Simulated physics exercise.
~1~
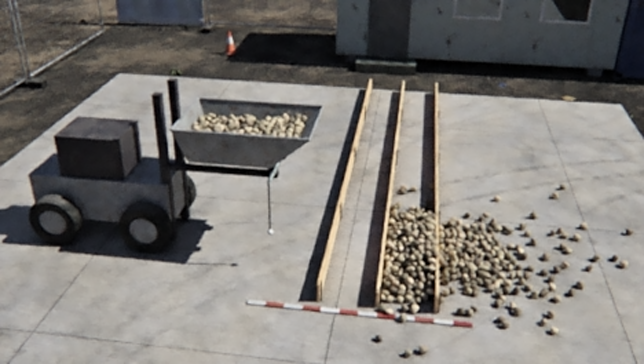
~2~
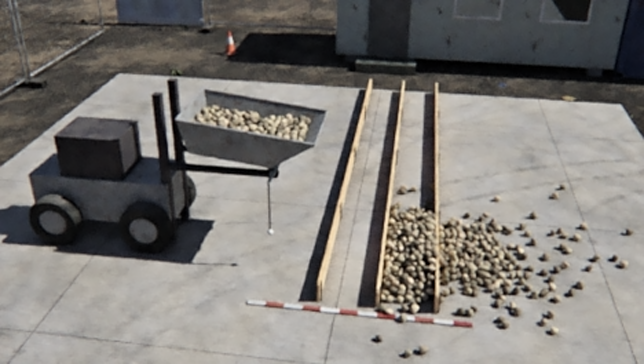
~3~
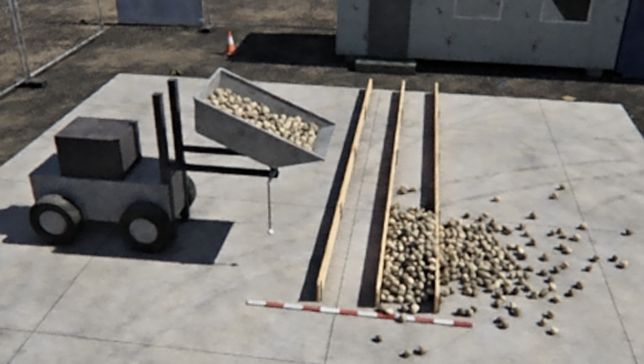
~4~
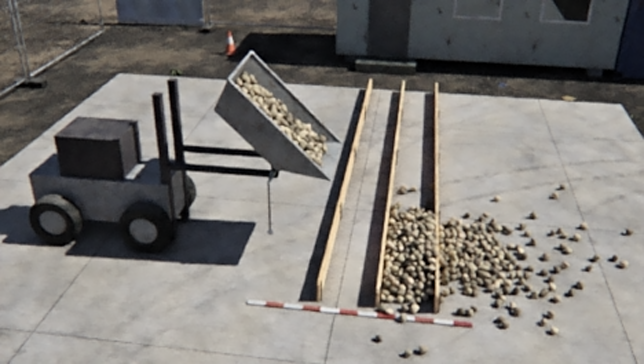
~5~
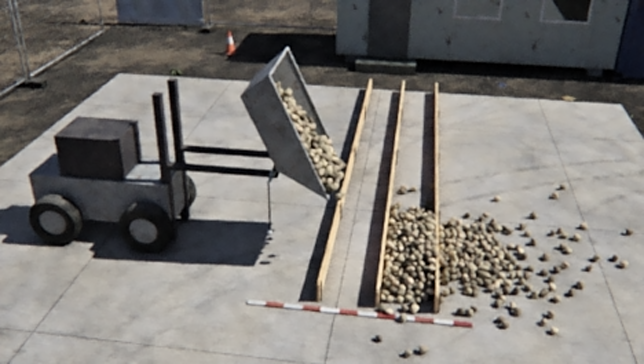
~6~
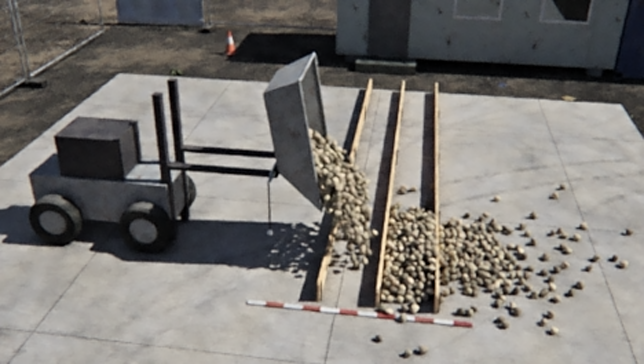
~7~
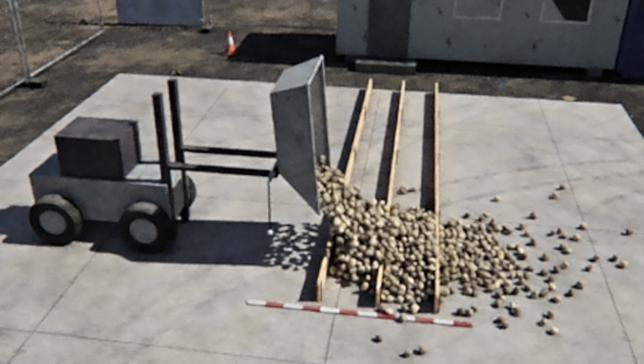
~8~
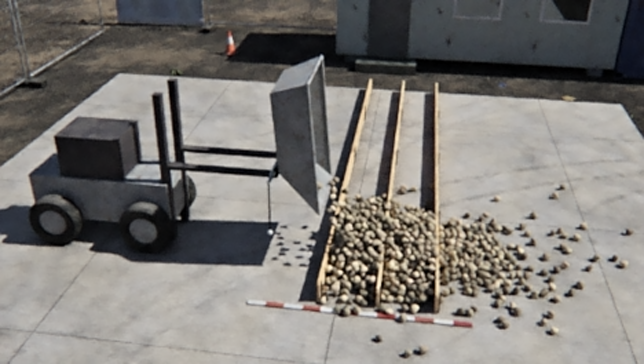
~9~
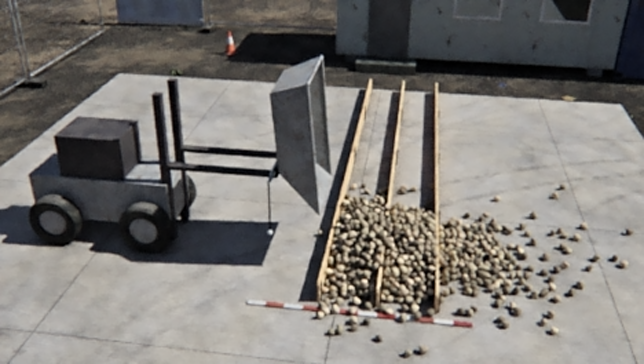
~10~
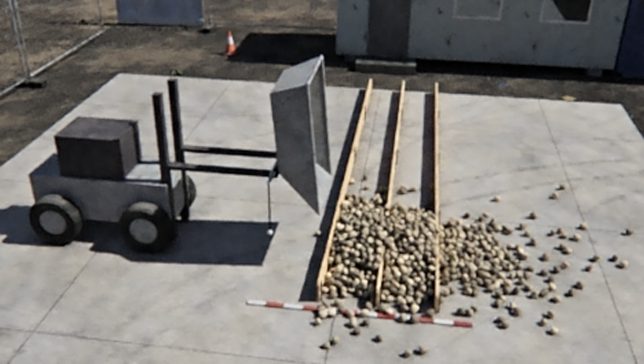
On a sunlit concrete yard, a forklift tipped its raised metal skip to the right, and rounded stones poured out between the wooden planks beside an earlier pile, mostly filling the nearer bay, until the skip hung steep and empty and everything lay still.
